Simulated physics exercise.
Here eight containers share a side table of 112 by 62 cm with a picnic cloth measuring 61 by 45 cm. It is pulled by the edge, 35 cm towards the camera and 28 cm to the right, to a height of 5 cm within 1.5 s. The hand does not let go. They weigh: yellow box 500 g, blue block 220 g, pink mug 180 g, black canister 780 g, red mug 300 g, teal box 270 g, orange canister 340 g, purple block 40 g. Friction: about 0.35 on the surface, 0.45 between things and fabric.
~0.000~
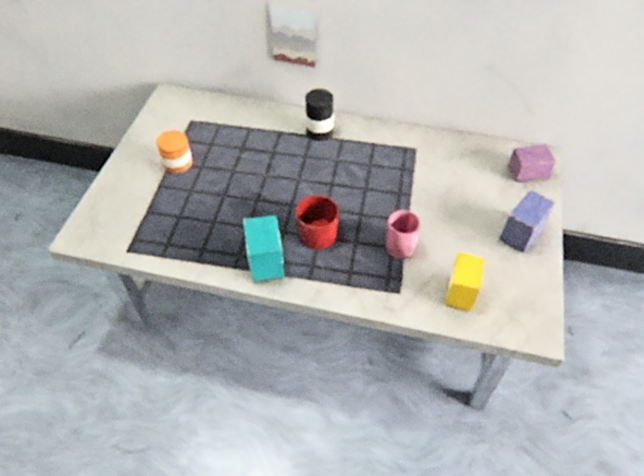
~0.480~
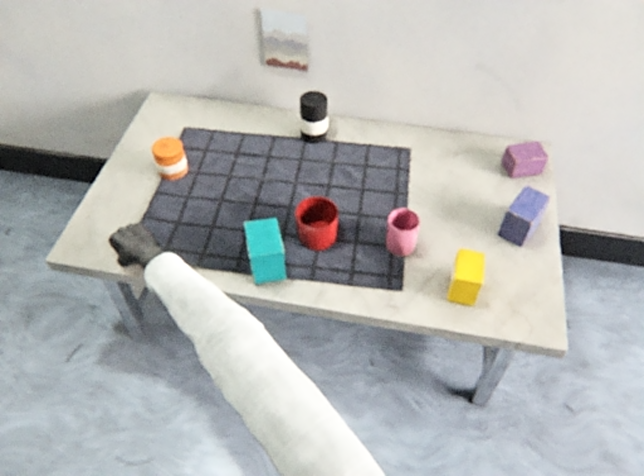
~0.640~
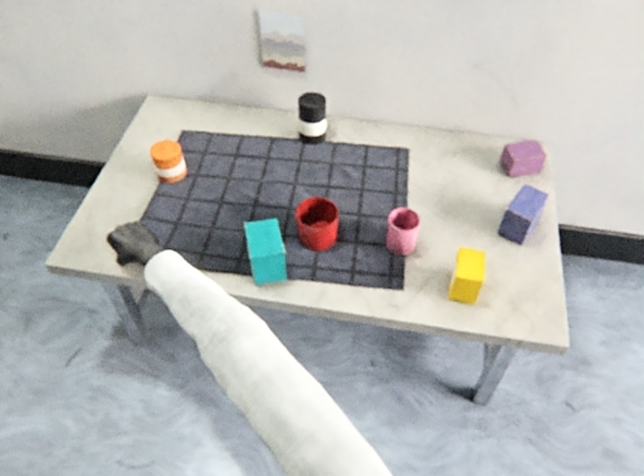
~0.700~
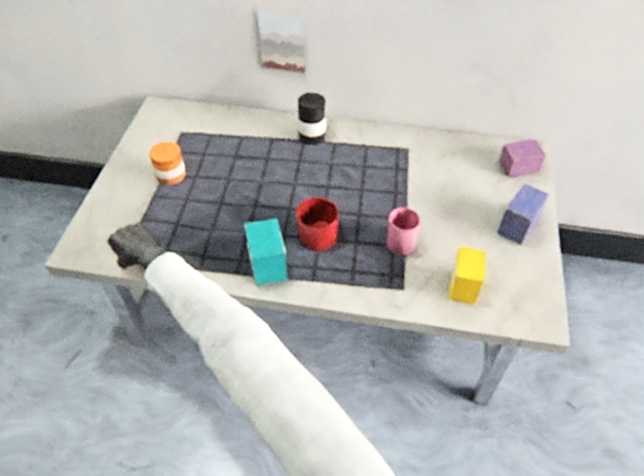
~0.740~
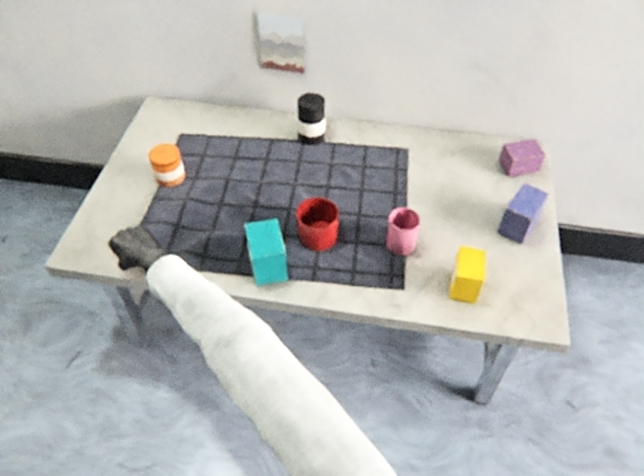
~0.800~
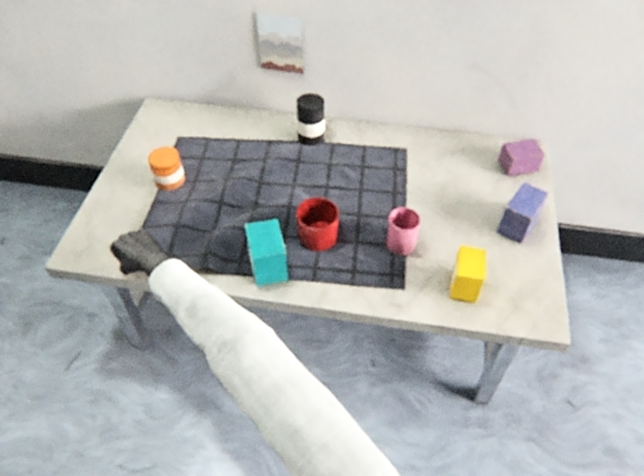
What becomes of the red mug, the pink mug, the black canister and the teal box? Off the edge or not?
The red mug stays on, the pink mug keeps to the top, the black canister keeps to the top, the teal box drops off.
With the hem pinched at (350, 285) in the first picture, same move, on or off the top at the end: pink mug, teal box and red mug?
Then: Pink mug falls off, teal box goes over, red mug drops off.
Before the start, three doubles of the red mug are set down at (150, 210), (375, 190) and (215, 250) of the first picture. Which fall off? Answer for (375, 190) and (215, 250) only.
In that order: Stays up, falls off.
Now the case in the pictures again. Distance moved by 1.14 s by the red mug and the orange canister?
About: Red mug 2 cm, orange canister 10 cm.
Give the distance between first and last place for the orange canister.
Orange canister off the top.
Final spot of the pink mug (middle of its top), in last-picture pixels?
At about (370, 212).
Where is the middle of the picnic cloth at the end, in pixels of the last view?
Near (241, 266).
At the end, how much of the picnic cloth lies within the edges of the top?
About 55 per cent.
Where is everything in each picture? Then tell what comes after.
Shows, red mug (317, 211); pink mug (405, 222); black canister (319, 97); teal box (262, 234); picnic cloth corners (126, 252) (191, 120) (417, 148) (400, 294), in the first picture.
Shows, picnic cloth corners (184, 127) (411, 148); grip (124, 255), in the second picture.
Shows, picnic cloth corners (182, 130) (410, 148); grip (122, 254), in the third picture.
Shows, picnic cloth corners (181, 132) (409, 148); grip (123, 257), in the fourth picture.
Shows, orange canister (163, 153); picnic cloth corners (180, 133) (409, 148); grip (124, 259), in the fifth picture.
Shows, red mug (317, 213); pink mug (405, 219); black canister (310, 101); teal box (265, 238); picnic cloth corners (178, 136) (407, 148) (405, 290); grip (125, 263), in the sixth picture.
By 1.1 s, 95 % of the picnic cloth is still over the top; teal box 1 cm off its start, red mug 1 cm off its start, orange canister 12 cm off its start.
By 1.5 s, 85 % of the picnic cloth is still over the top; teal box 7 cm off its start, red mug 5 cm off its start, pink mug 2 cm off its start.
By 1.8 s, 60 % of the picnic cloth is still over the top; teal box over the edge, red mug 11 cm off its start at (303, 253), pink mug 6 cm off its start at (379, 213).
By 2.1 s, 55 % of the picnic cloth is still over the top; teal box over the edge, red mug 14 cm off its start, pink mug 8 cm off its start.
By 3.7 s, 55 % of the picnic cloth is still over the top; teal box over the edge, red mug 14 cm off its start at (304, 263), pink mug 8 cm off its start at (370, 212), black canister 0 cm off its start at (310, 103).
